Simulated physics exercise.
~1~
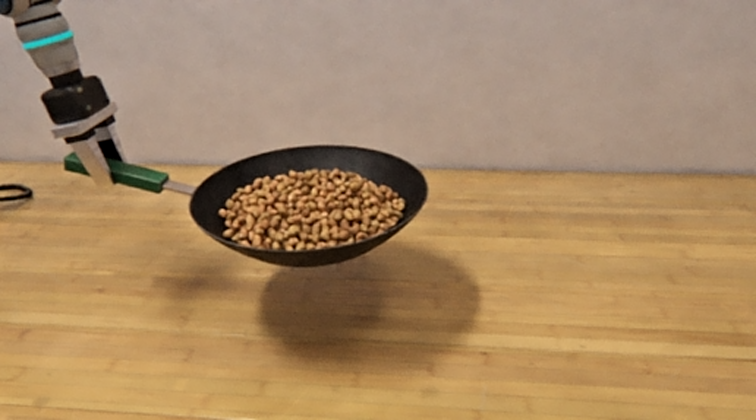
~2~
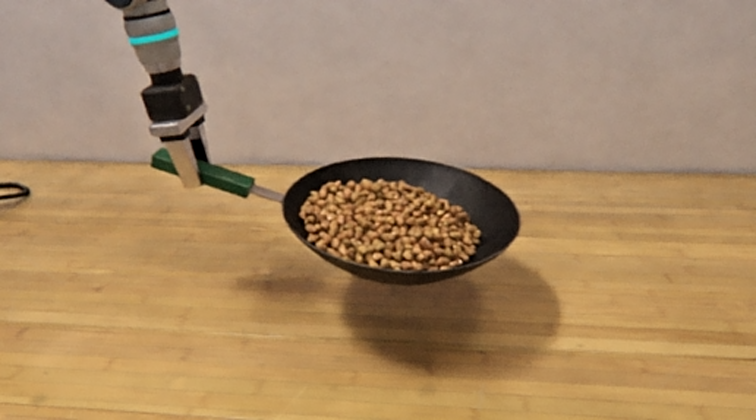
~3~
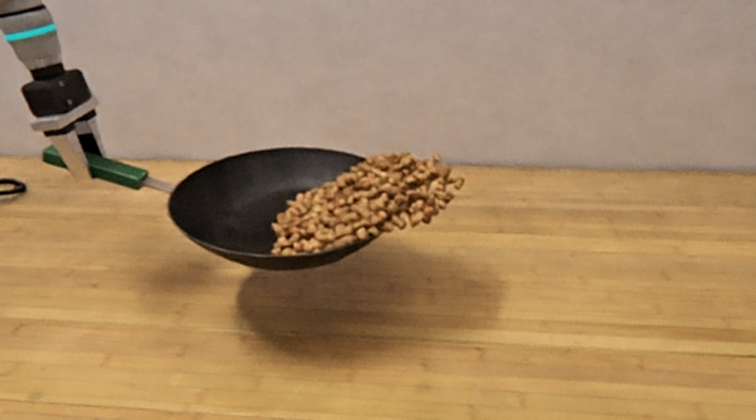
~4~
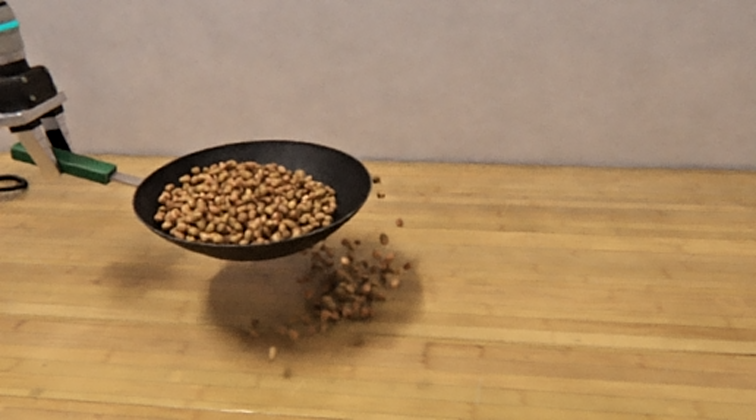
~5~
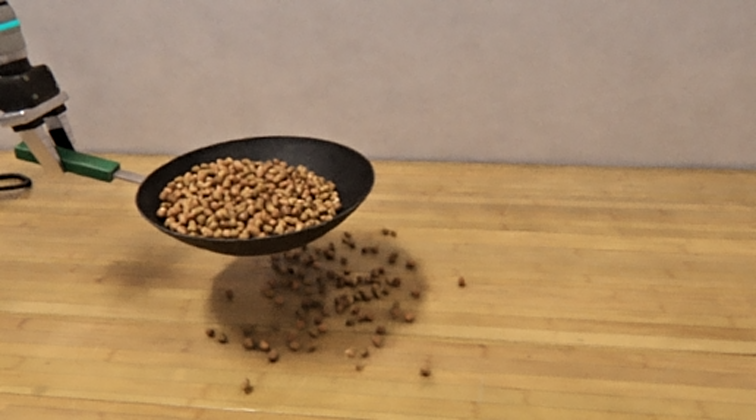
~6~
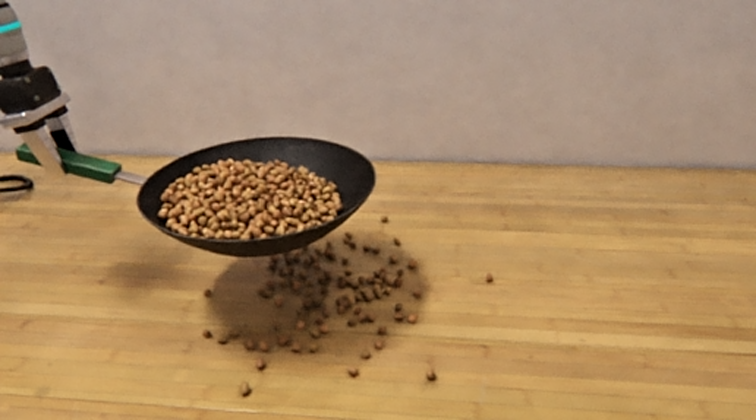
A robot arm swings a pan of beans right, then jerks it left, spilling some onto the table.
